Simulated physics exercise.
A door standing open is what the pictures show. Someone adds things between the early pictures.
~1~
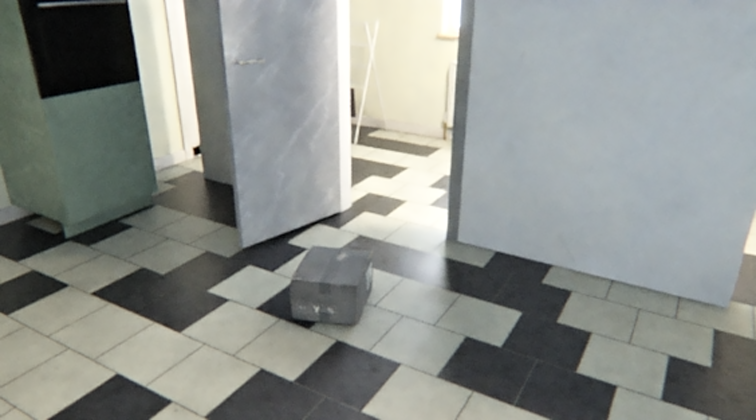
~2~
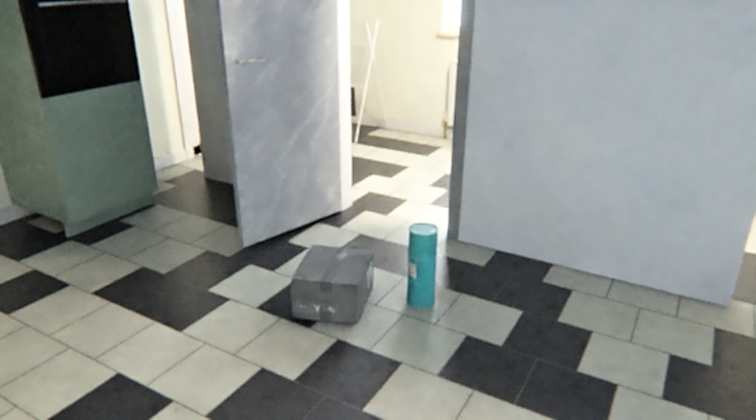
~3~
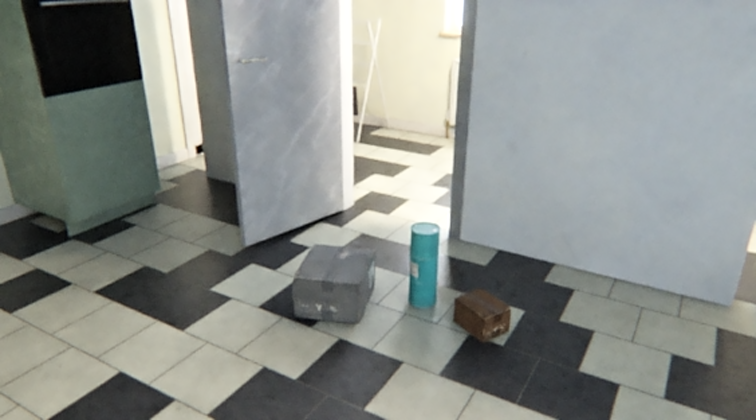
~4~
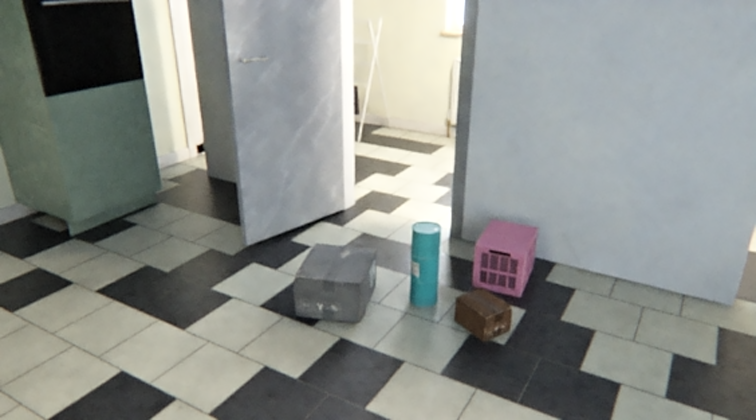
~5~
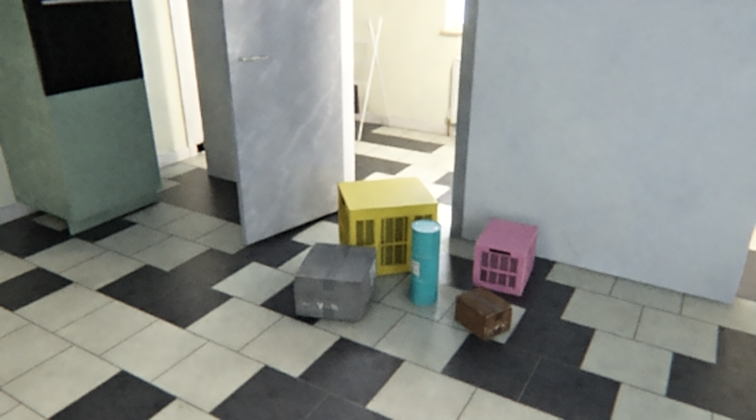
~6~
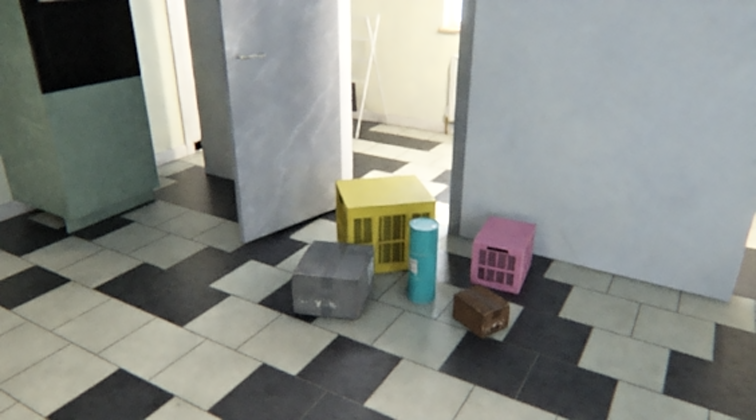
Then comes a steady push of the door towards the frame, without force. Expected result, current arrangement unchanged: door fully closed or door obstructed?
Result: Door obstructed.
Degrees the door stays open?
The door ends up some 55° open.
Then, 0.80 s after the last picture, door 87° open.
Then, 1.30 s after the last picture, door 68° open.
At rest, door 57° open; all 5 in place. Seen from the same camera at the end, yellow chest near (389, 224).
